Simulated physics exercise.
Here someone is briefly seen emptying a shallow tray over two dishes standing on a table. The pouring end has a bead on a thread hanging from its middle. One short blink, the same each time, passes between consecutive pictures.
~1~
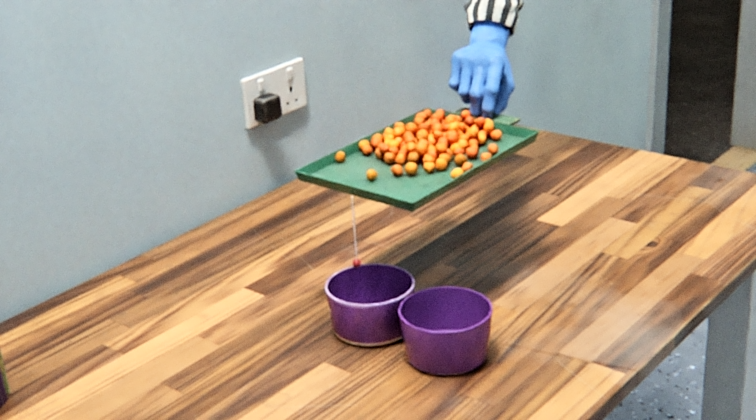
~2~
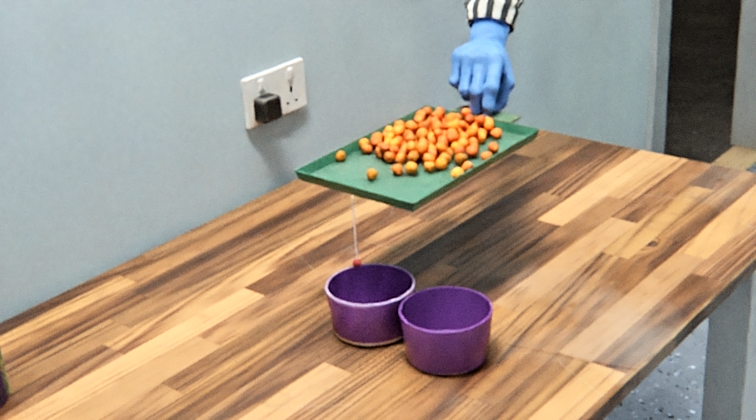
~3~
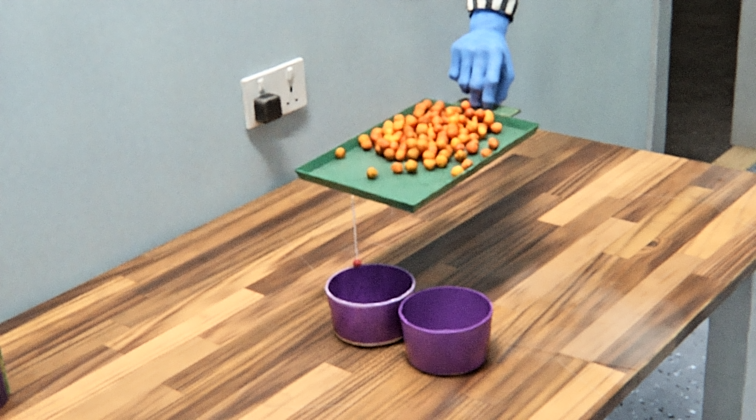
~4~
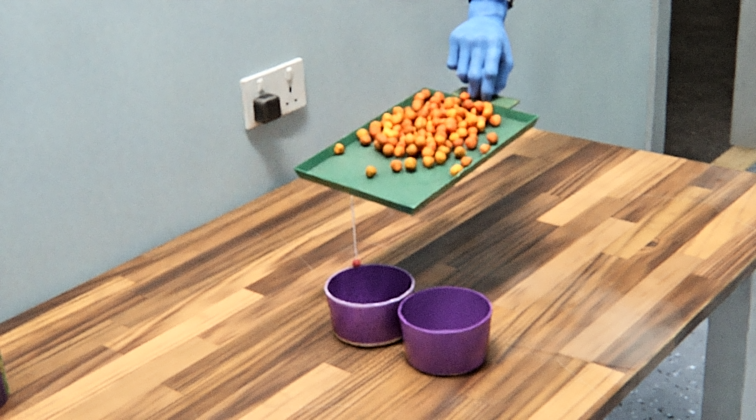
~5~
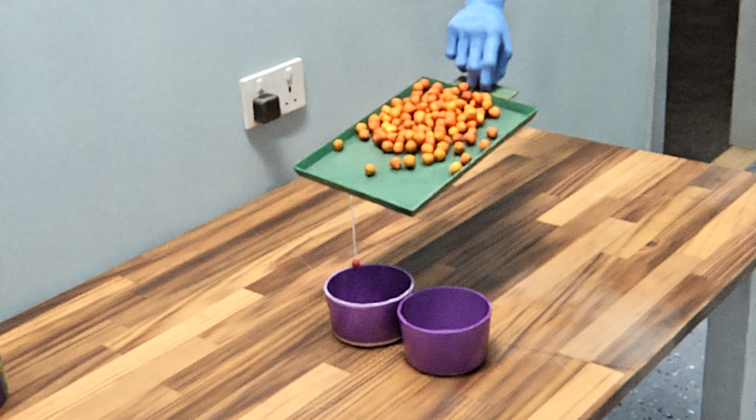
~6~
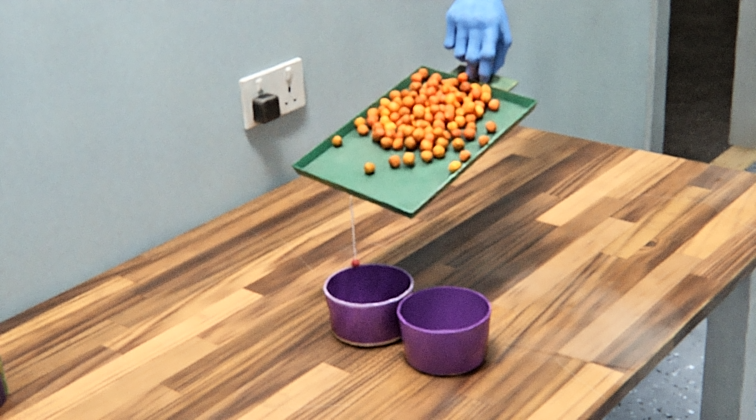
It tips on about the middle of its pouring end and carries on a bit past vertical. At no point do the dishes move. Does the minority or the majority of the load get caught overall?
The majority of it gets caught.
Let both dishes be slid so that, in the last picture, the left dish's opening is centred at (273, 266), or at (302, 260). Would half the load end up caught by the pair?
Try 1: A minority of it. Try 2: A minority of it.
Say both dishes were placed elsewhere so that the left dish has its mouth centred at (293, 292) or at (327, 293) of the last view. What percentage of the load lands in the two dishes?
Around 30 and around 60 per cent, in that order.
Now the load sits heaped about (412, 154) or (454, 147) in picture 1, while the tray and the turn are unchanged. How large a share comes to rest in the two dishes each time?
Roughly 70 and 80 percent, in that order.
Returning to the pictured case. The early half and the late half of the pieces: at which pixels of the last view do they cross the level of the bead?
Near (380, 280) and later near (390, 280).
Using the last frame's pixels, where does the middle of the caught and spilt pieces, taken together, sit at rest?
Around (390, 332).
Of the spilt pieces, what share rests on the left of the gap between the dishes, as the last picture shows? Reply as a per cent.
Estimate: Near 80 per cent.
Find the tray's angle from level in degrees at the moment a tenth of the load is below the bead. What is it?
At roughly 55°.
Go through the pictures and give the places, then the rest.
The first picture shows corners of the pouring end at (299, 170) and (412, 201), level; middle of the load at (432, 139), coated peanuts; left dish at (343, 320); right dish at (418, 347); bead on its thread at (357, 263).
The second picture shows corners of the pouring end at (299, 170) and (413, 201), level; middle of the load at (432, 138).
The third picture shows corners of the pouring end at (299, 169) and (413, 203), tipped barely, lowest at the right corner; middle of the load at (432, 133).
The fourth picture shows corners of the pouring end at (298, 168) and (412, 205), tipped a little, lowest at the right corner; middle of the load at (430, 127).
The fifth picture shows corners of the pouring end at (297, 166) and (411, 207), tipped a little, lowest at the right corner; middle of the load at (429, 120).
The sixth picture shows corners of the pouring end at (296, 165) and (411, 210), tipped a little, lowest at the right corner; middle of the load at (428, 113); left dish at (342, 320); right dish at (417, 347).
Soon after the last picture, tray tipped steeply; most on the tray; a small part in the right dish; a small part in the left dish; a stray few outside both; a small part in the air.
A little later, tray tipped right over; about two thirds on the tray; a small part in the right dish; a small part in the left dish; a small part outside both; a small part in the air.
Later still, tray tipped past a quarter turn; about a third in the right dish; about a third in the left dish; about a quarter outside both; a stray few in the air.
At rest, tray tipped past a quarter turn; about a third in the right dish; about a third in the left dish; about a quarter outside both; a stray few in the air.
